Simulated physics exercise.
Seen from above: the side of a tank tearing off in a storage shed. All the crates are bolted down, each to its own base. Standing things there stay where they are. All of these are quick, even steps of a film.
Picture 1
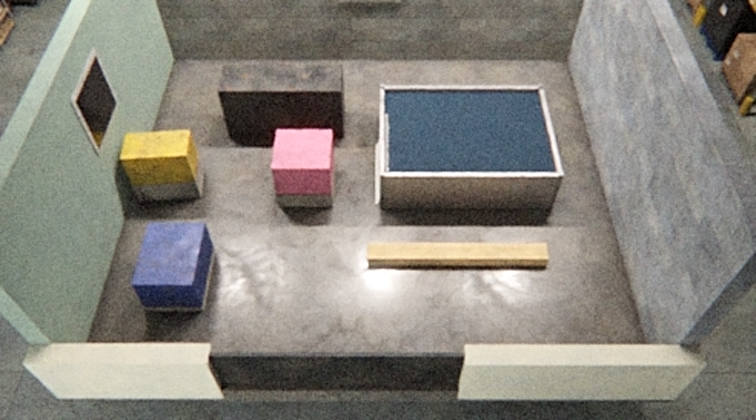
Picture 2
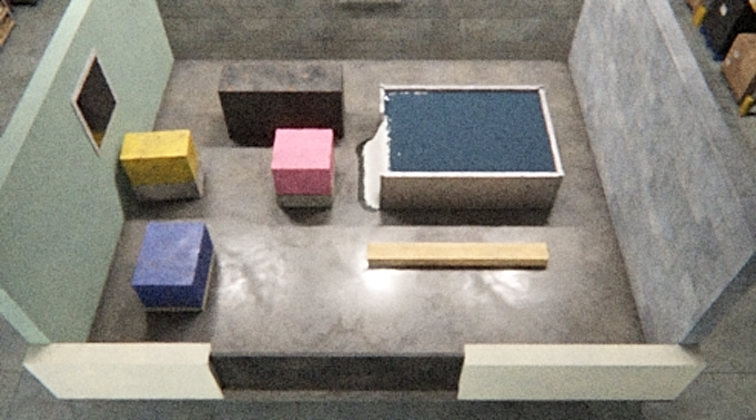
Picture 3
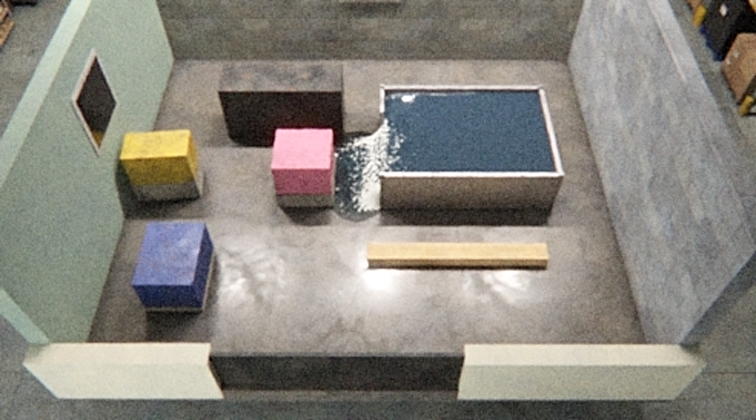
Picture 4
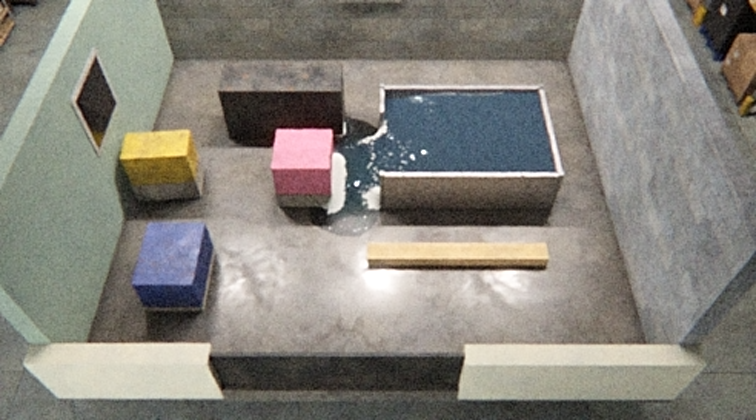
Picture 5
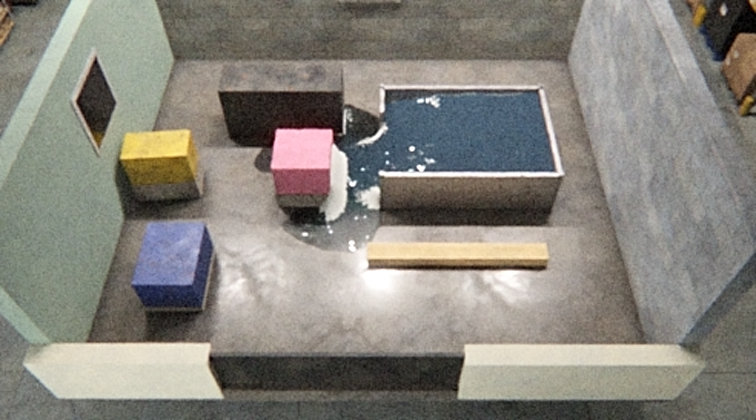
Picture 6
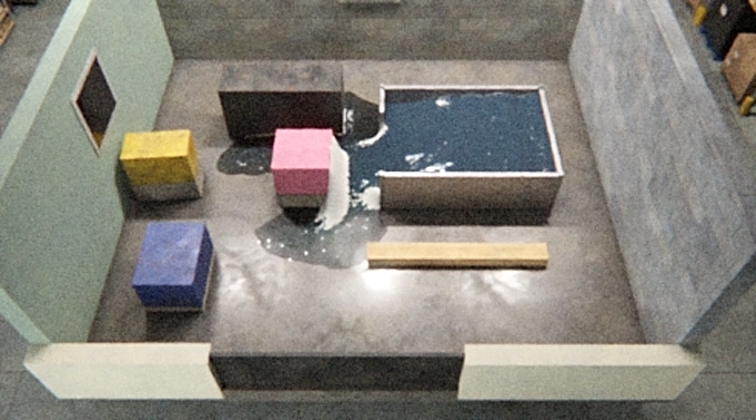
The clip opens on a walled room seen from above, with an open tank of dark blue water standing still near a pink block. The tank's left side gives way and water pours out leftward, foaming against the pink block, then spreads around it across the grey floor toward the yellow and blue blocks.
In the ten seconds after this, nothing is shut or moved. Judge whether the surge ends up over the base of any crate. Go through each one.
One by one: The pink crate is not protected by its plinth, the yellow crate is protected by its plinth, the blue crate is not protected by its plinth.
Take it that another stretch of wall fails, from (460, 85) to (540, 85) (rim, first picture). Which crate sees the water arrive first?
That is the pink-painted one.
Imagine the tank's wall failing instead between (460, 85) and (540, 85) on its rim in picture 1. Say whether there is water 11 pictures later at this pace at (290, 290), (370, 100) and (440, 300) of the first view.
Point by point: Unwetted, drenched, unwetted.
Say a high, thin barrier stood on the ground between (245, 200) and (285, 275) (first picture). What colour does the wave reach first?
I'd go with the pink crate.
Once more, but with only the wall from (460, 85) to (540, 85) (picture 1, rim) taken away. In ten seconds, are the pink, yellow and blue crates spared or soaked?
As I read it, the pink one is never reached; the yellow one is never reached; finally the blue one gets reached.
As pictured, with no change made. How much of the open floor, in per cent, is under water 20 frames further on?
I'd say close to 65 per cent.
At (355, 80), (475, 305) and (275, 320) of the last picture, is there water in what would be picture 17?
First spot swamped, second spot clear, third spot swamped.
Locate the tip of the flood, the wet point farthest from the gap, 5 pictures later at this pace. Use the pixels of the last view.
The wet point farthest out is around (157, 118).
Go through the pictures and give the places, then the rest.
The open tank at (465, 132) is whole and still, in the first frame.
Water pours out at (384, 163) and has run to (368, 143), in the second frame.
The front is at (338, 143), out from the gap at (384, 165), in the third frame.
The front is at a hidden place, out from the gap at (384, 166), in the fourth frame.
Water pours out at (384, 166) and has run to (262, 160), in the fifth frame.
Water pours out at (384, 166) and has run to (227, 157), in the sixth frame.
A moment on, water covers 25 % of the floor; the pink crate water round its plinth, the yellow crate water round its plinth, the blue crate water round its plinth.
Next, water covers 45 % of the floor; the pink crate water round its plinth, the yellow crate water round its plinth, the blue crate water round its plinth.
Then, water covers 65 % of the floor; the pink crate water round its plinth, the yellow crate water round its plinth, the blue crate water round its plinth.
Later, water covers 95 % of the floor; the pink crate water round its plinth, the yellow crate water round its plinth, the blue crate water round its plinth.
In the end, water covers 100 % of the floor; the pink crate was topped, the yellow crate stayed above the water, the blue crate was topped.
